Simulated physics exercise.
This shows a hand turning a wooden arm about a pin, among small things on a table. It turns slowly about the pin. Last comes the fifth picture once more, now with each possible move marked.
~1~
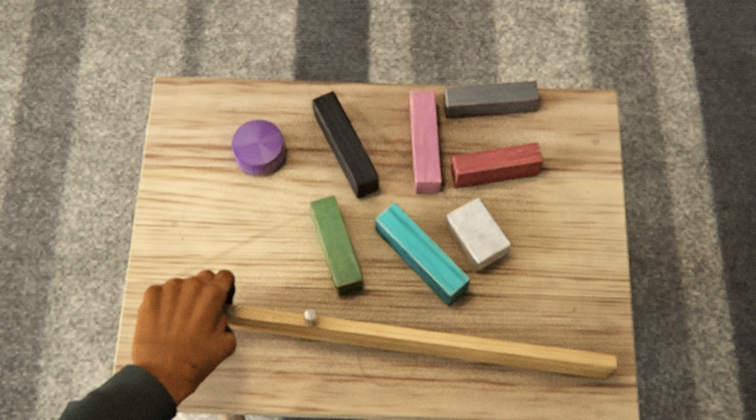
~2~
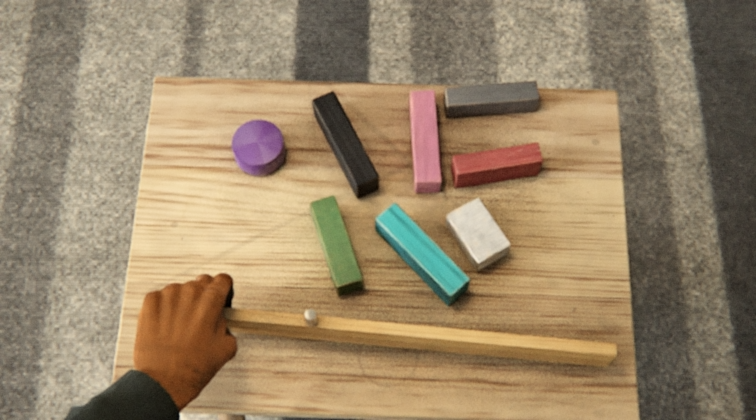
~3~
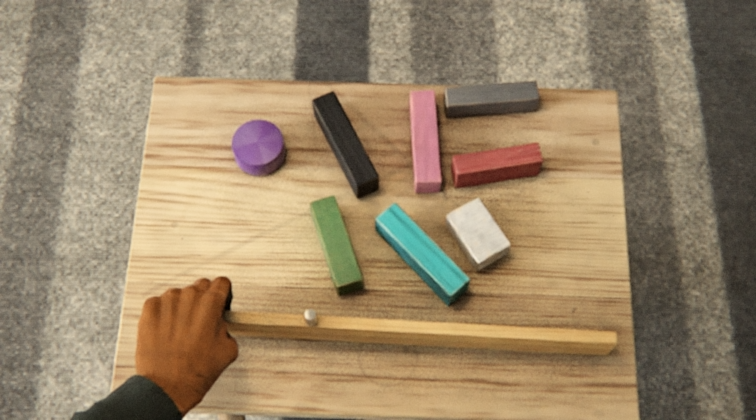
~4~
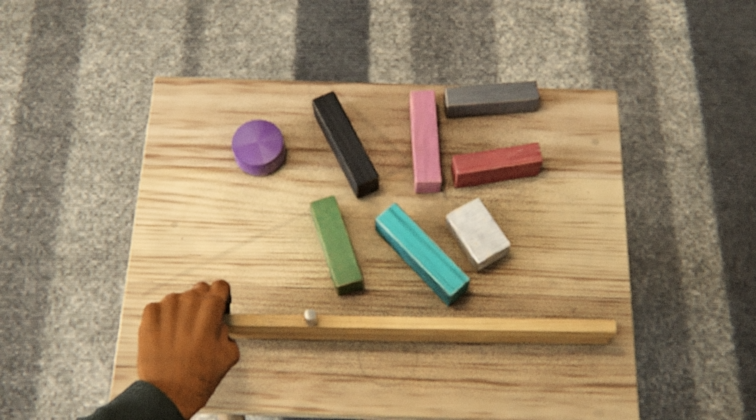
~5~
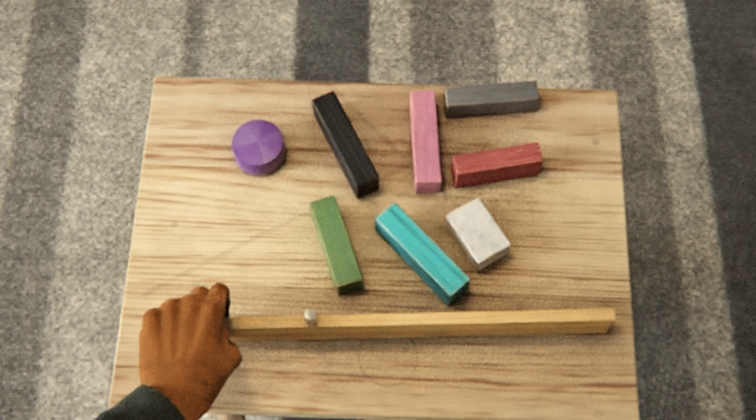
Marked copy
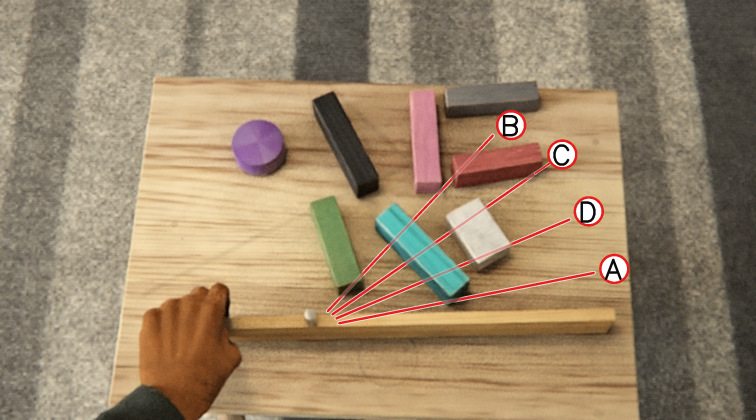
On a wooden table, a hand slowly swings a wooden arm's right end slightly upward.
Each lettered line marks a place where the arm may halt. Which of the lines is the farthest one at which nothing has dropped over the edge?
Line B.
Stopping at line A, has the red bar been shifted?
No.
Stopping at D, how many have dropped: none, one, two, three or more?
By then, none.
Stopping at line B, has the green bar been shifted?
Yes.
On the copy, A at (468, 298); B at (413, 220); C at (437, 242); D at (455, 268).
On B. First, arm (459, 272); turquoise stick (413, 235); grey bar (491, 100).
Then, arm (436, 232); pink bar (417, 128); black stick (328, 124).
Finally, arm (415, 212); grey bar (489, 94); pink bar (404, 115); nothing has fallen.
By contrast, A is safe but short; C is safe but short; D is safe but short.
